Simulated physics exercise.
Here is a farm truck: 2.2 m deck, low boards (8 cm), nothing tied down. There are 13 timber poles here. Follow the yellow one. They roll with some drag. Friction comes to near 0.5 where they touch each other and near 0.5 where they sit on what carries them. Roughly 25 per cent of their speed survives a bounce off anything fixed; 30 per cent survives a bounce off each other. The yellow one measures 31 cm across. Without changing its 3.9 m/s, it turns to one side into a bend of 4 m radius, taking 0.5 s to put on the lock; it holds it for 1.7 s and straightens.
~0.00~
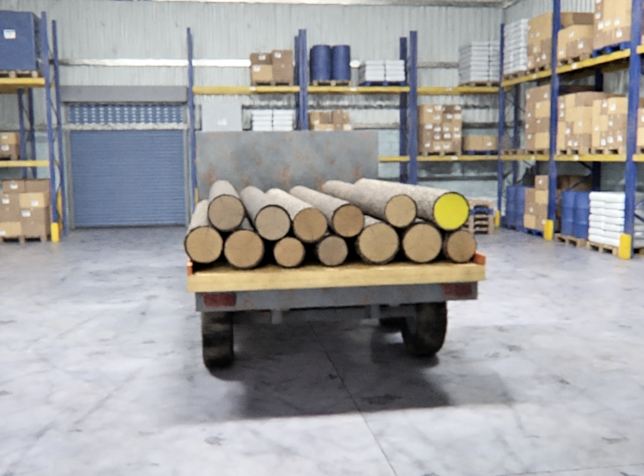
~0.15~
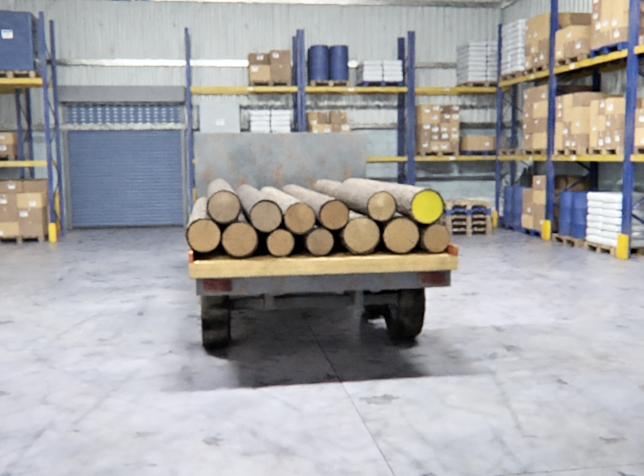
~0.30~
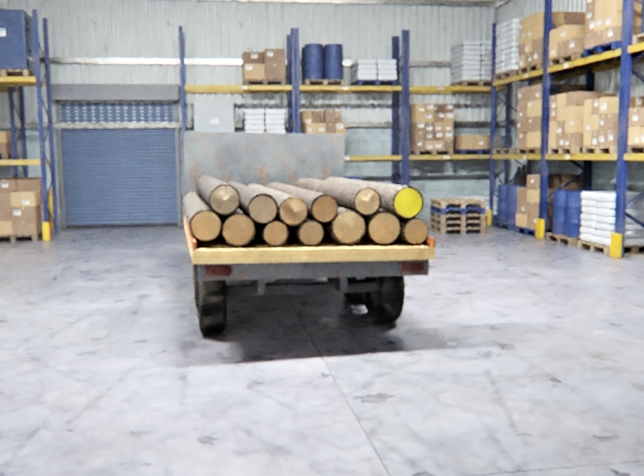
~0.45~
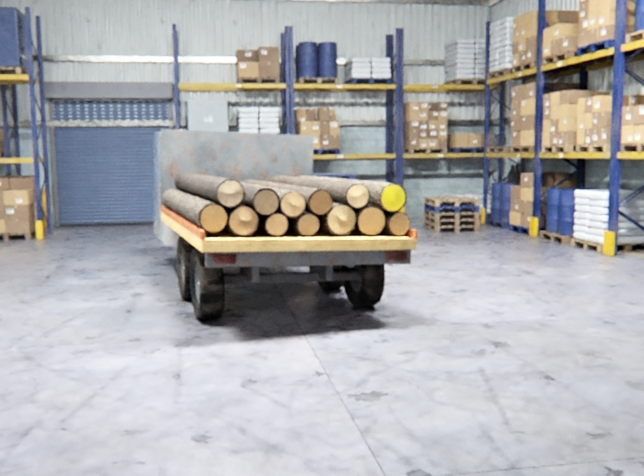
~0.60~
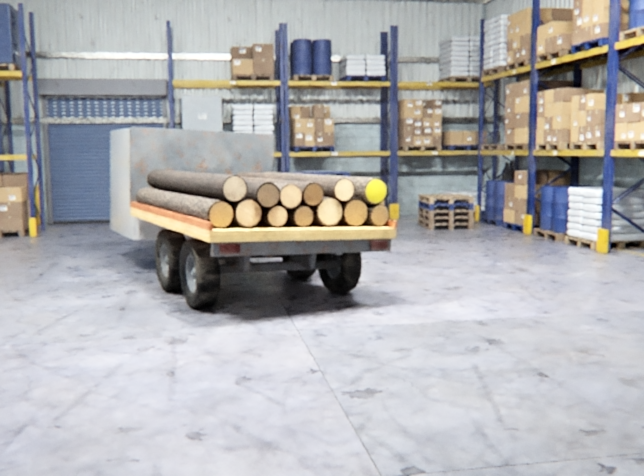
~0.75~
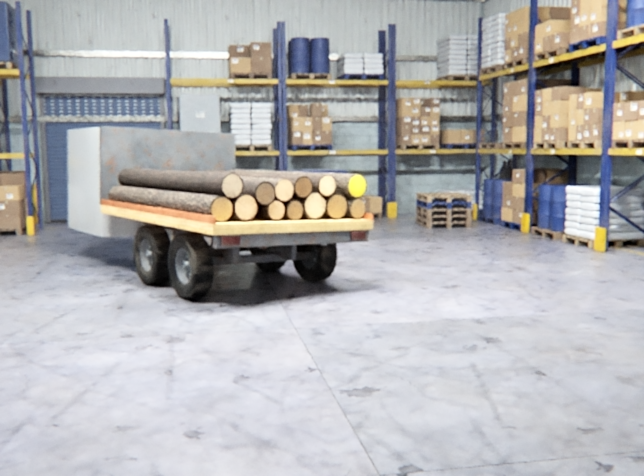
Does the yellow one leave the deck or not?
Yellow: Off.
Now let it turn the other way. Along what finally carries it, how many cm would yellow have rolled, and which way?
I'd expect some 100 centimetres to the left.
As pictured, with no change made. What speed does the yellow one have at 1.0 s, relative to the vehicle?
Around 1.5 m/s.
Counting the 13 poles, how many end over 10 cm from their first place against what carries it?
Counted: 9.
After 1.0 s, yellow is over the right board and falling; 1 off so far.
After 1.1 s, yellow is over the right board and falling; 1 off so far.
After 1.3 s, yellow is over the right board and gone; 1 off so far.
At rest (3.8 s), yellow is over the right board and gone; 3 off so far.
